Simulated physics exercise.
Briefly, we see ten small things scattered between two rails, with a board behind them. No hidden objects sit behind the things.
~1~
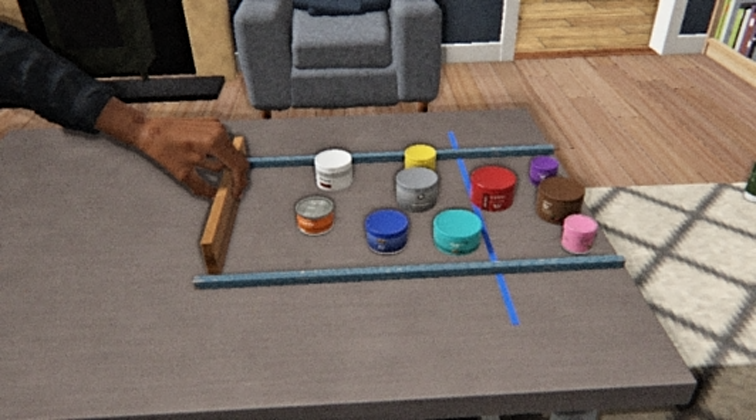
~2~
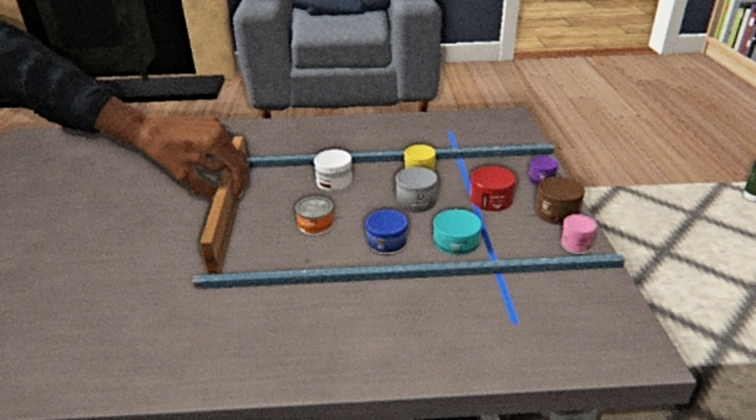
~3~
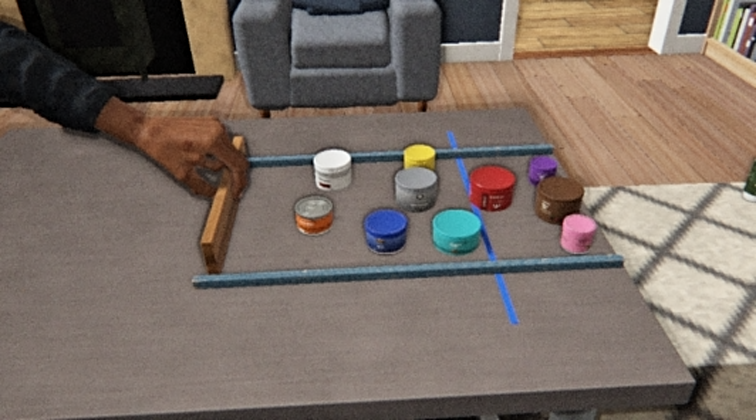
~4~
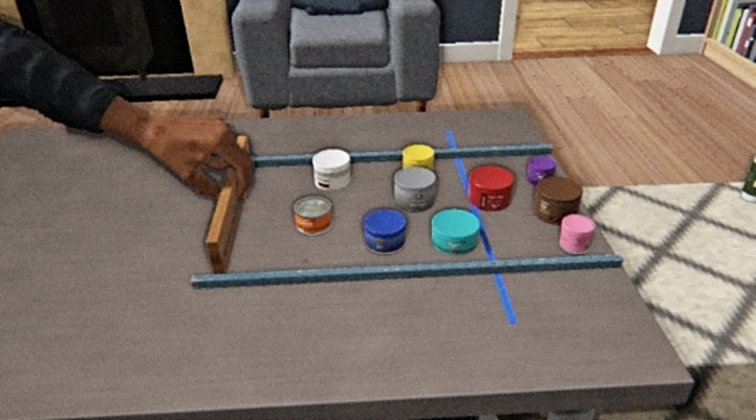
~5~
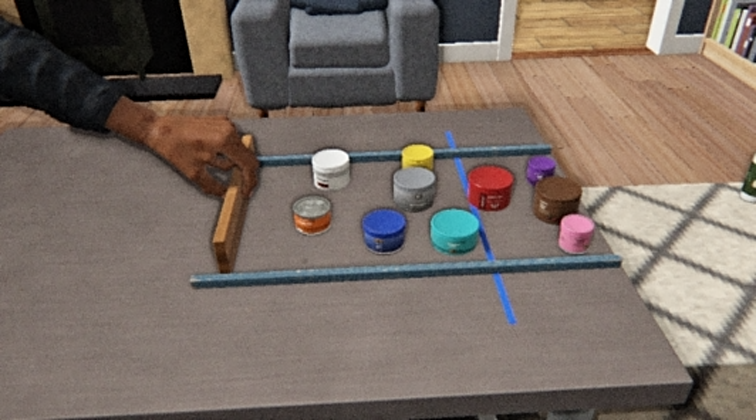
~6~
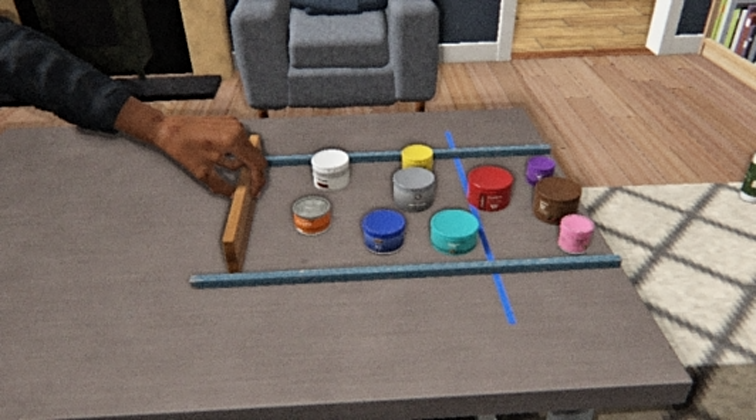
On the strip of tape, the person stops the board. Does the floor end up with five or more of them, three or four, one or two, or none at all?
The floor ends up with none at all.
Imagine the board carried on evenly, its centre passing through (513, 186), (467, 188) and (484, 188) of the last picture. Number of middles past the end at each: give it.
In that order 2, 0 and 0.
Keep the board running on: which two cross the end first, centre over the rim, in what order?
With the earliest first, you get the pink tin and after it the brown tub.
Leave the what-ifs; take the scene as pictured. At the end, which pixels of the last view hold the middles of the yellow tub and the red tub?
About (495, 155), and the other about (533, 190).
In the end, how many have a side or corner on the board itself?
My count gives 4.
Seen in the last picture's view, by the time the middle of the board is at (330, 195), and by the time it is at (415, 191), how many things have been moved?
The first count is 2, and then it's 6.
Soon after, none off yet; purple tub at rest near (540, 172); pink tin at rest near (575, 235); brown tub at rest near (557, 201).
At rest, the number that fall off is zero.
